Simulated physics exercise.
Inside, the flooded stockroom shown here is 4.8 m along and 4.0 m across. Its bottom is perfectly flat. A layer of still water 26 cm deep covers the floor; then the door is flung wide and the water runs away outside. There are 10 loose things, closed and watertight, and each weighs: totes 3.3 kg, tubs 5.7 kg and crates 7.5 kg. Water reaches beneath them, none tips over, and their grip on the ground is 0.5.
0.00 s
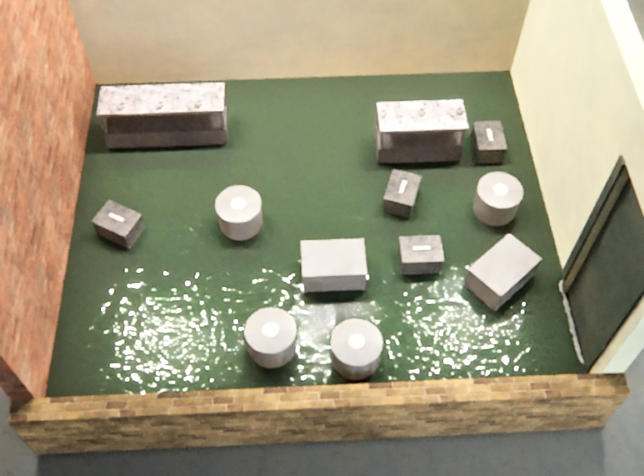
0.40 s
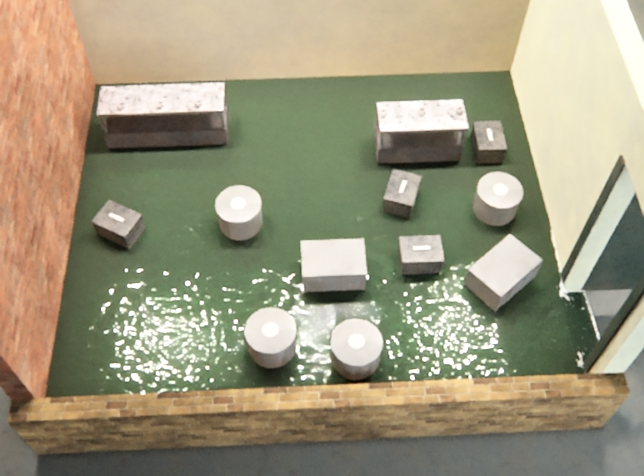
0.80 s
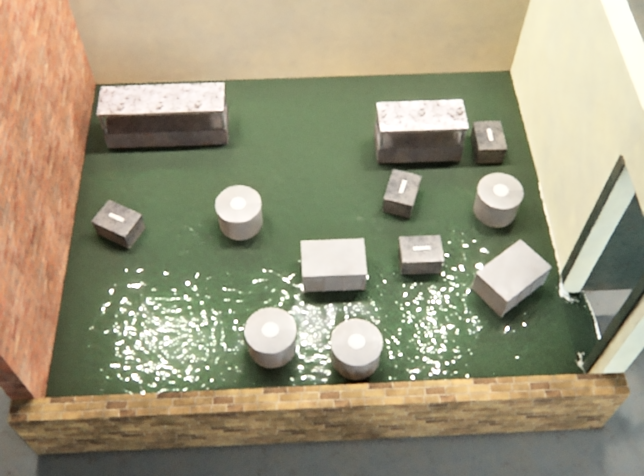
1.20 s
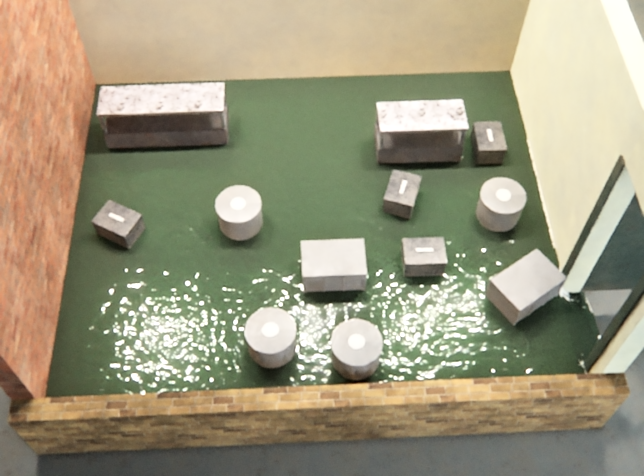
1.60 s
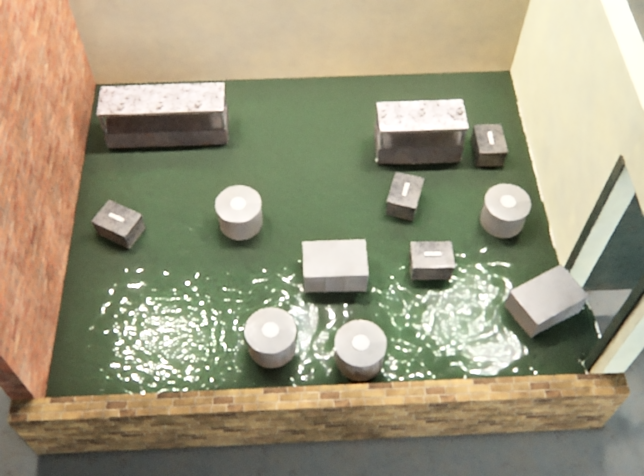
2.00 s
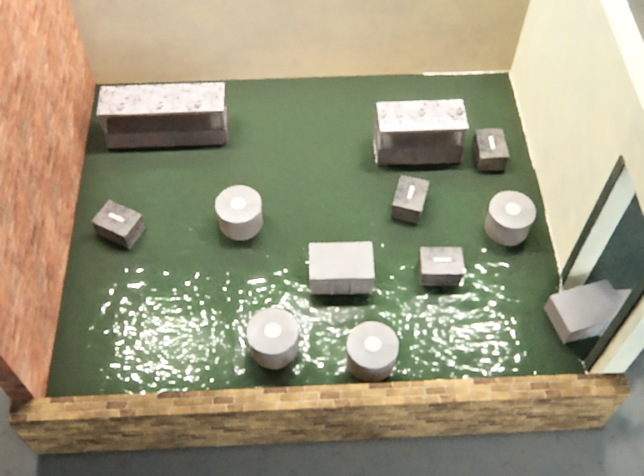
A flooded room with a green floor, a brick wall at left, cream walls behind and at right, and a low brick ledge in front is seen from above by a still camera. Pale round tubs, grey crates and two long bench-like units stand about in glinting water. The dark door panel at right opens, then the nearest pale crate drifts right into the doorway, turning, while nearby tubs and crates shift slightly rightward.
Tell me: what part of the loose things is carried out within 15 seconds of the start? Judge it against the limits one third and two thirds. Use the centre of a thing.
My call is no less than two thirds.
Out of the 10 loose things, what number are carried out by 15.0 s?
7.
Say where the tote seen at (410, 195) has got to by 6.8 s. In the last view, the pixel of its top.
Somewhere around (482, 229), I'd say.
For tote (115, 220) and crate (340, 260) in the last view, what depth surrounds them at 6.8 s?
21 and 21 cm.
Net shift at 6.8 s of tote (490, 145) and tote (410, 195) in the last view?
So you get 80 cm for the one named first, 80 cm for the other.
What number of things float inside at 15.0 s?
Tally: 3 of them.
After 3.0 s 1 of 10 are out; 9 afloat.
After 6.8 s 3 of 10 are out; 7 afloat.
After 11.0 s 5 of 10 are out; 5 afloat.
After 15.0 s 7 of 10 are out; 3 afloat.
